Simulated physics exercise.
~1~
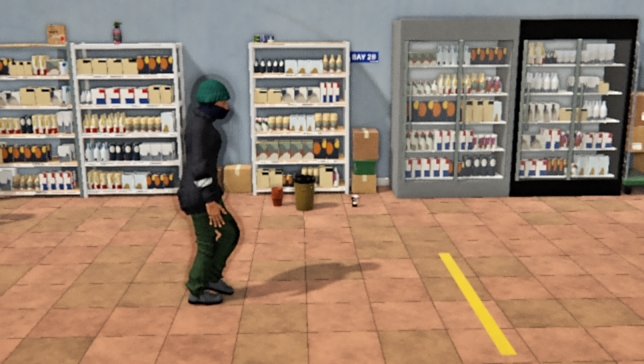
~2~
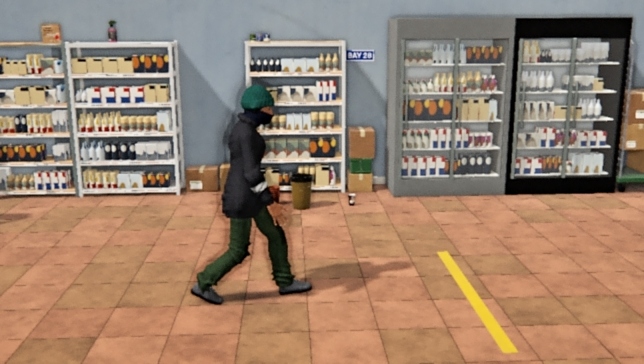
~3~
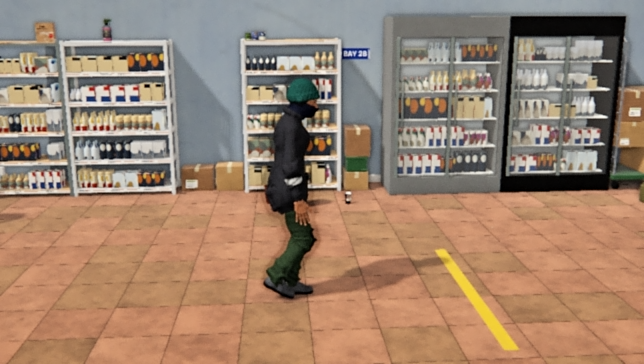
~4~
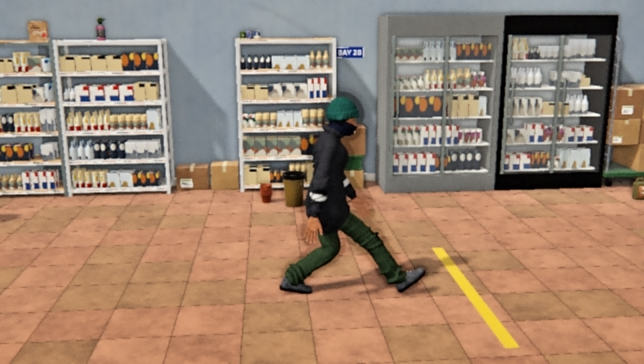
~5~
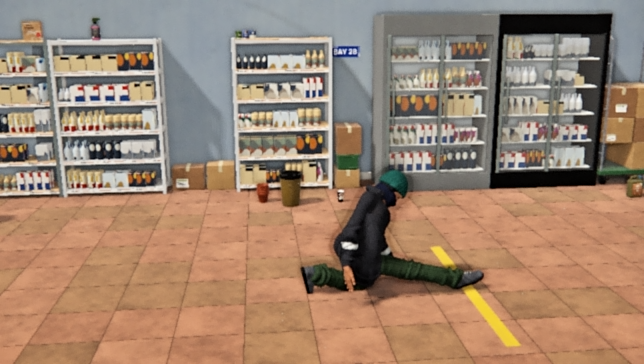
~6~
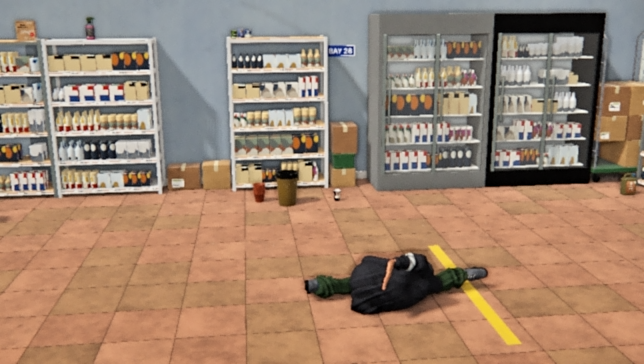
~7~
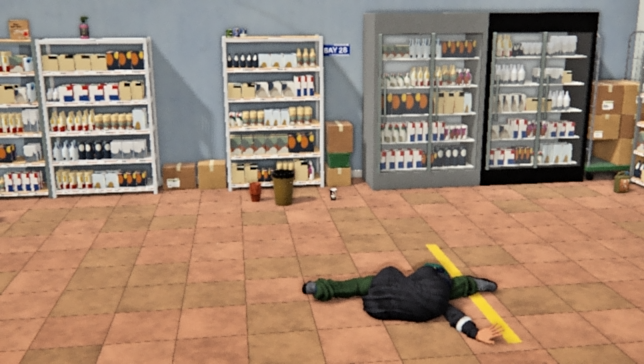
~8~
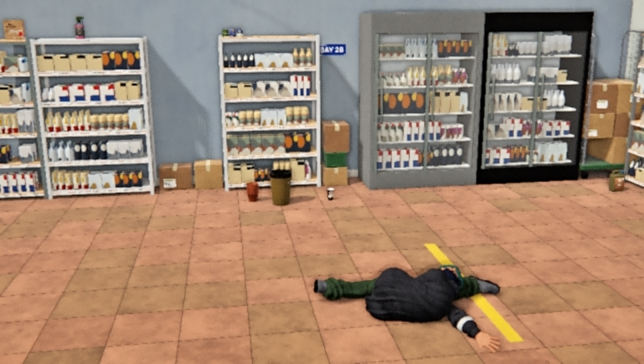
In a store-like room with stocked white shelves and glass-fronted cabinets along a blue wall, a figure in a green cap, dark coat and green trousers walks to the right across reddish tiles. Steady strides bring the walker close to a yellow strip of tape on the floor. One leg stretches forward over the tape as the body sinks into a split, head bowed. The torso then folds down and slumps to the floor. The walker ends lying still, a leg across the tape, while the head, chest and hips rest short of it.
